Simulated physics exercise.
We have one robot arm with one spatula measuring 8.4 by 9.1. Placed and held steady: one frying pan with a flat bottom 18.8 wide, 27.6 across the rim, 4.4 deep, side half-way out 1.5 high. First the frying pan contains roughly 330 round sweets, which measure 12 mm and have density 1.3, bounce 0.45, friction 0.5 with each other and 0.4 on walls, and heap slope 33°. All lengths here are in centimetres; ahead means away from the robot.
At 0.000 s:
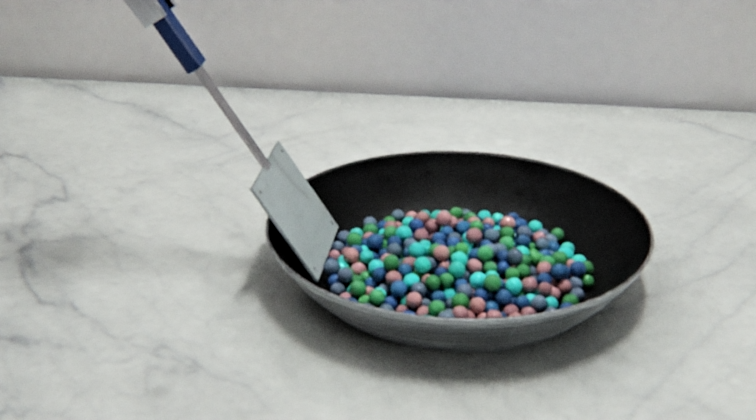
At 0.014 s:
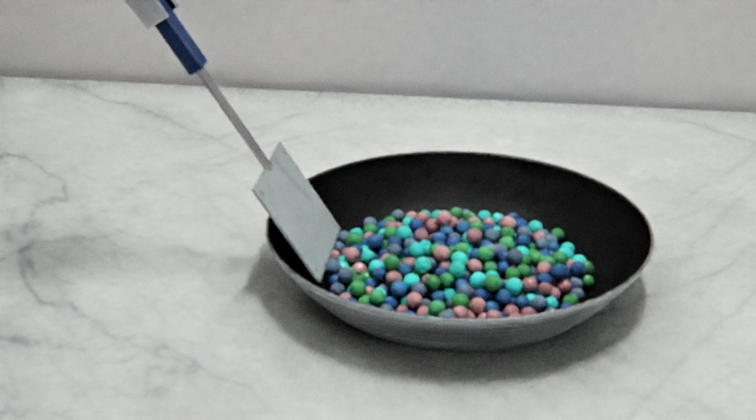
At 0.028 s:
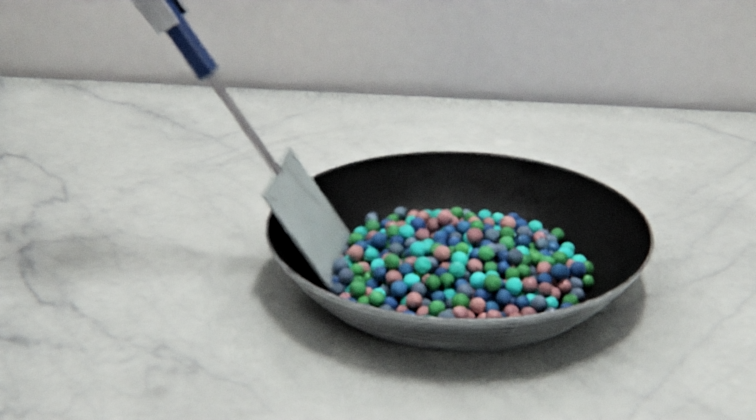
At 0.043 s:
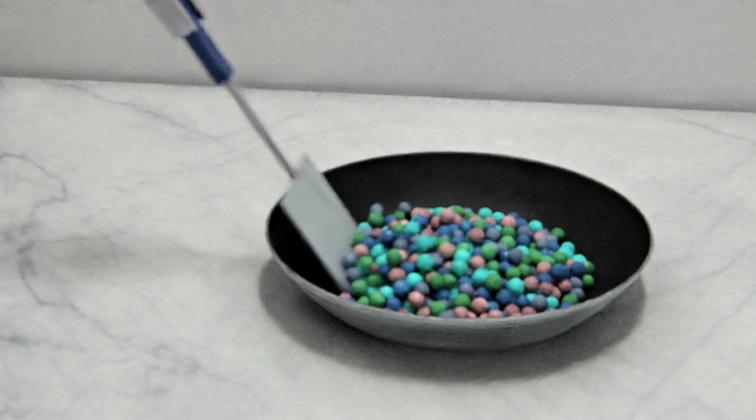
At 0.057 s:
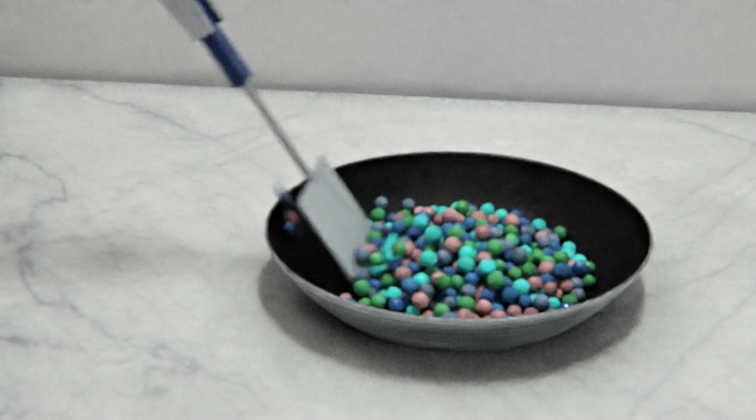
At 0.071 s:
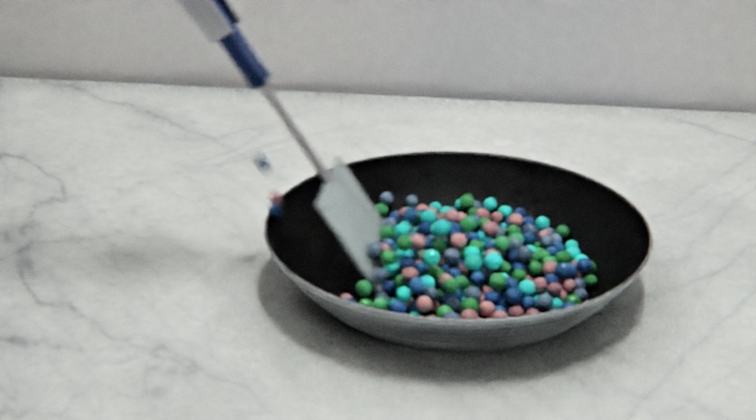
On a white marble surface with grey veining, before a plain pale wall, a fixed camera looks down at an angle. A black frying pan with a grey outside sits right of centre, holding a heap of green, turquoise, blue and pink balls, with a tilted grey spatula at its left. The blue-and-white-handled spatula slides right, pushing the near balls into the heap as a few fly up by the left rim.
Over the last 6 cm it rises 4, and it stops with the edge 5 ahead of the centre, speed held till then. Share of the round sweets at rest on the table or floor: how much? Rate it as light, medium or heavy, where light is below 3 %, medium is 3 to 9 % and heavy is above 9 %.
Rating: Medium.
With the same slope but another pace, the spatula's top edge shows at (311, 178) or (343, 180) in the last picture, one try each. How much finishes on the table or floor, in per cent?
I'd estimate some 0 and 10 in a hundred.
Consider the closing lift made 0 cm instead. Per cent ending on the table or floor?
Roughly 0 per cent.
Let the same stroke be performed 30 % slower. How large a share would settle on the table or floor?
About 0 %.
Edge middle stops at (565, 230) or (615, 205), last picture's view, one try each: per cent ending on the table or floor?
Estimates, in order: 10 % and 30 %.
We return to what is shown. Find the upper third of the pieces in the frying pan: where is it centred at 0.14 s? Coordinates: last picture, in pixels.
(494, 244).
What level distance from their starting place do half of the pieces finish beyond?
Distance: Around 4 cm.
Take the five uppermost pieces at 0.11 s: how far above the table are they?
I'd put it close to 8 cm.
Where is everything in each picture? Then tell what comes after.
In the first frame, spatula top edge at (265, 164), sloping 57°; upper third of the load around (457, 259), from x 330 to 585, top at y 215; 327 in the frying pan.
In the second frame, spatula top edge at (267, 165), sloping 57°; upper third of the load around (459, 259), from x 330 to 585, top at y 215.
In the third frame, spatula top edge at (276, 170), sloping 57°; upper third of the load around (455, 259), from x 335 to 585, top at y 215.
In the fourth frame, spatula top edge at (293, 175), sloping 57°; upper third of the load around (448, 257), from x 310 to 585, top at y 210.
In the fifth frame, spatula top edge at (310, 178), sloping 57°; upper third of the load around (453, 254), from x 285 to 590, top at y 195.
In the sixth frame, spatula top edge at (327, 179), sloping 57°; upper third of the load around (455, 247), from x 260 to 590, top at y 165; 326 in the frying pan, 1 on the blade or in flight.
By 0.11 s, sloping 57°, highest piece 14 above the table; 324 in the frying pan, 3 on the blade or in flight.
By 0.14 s, sloping 57°, highest piece 18 above the table; 324 in the frying pan, 3 on the blade or in flight.
By 0.36 s, sloping 57°, highest piece 18 above the table; 307 in the frying pan, 15 on the table or floor, 5 on the blade or in flight.
By 1.41 s, sloping 57°, highest piece 5 above the table; 307 in the frying pan, 20 on the table or floor.
Final count, 307 in the frying pan, 20 on the table or floor. That is 6 % on the table or floor.
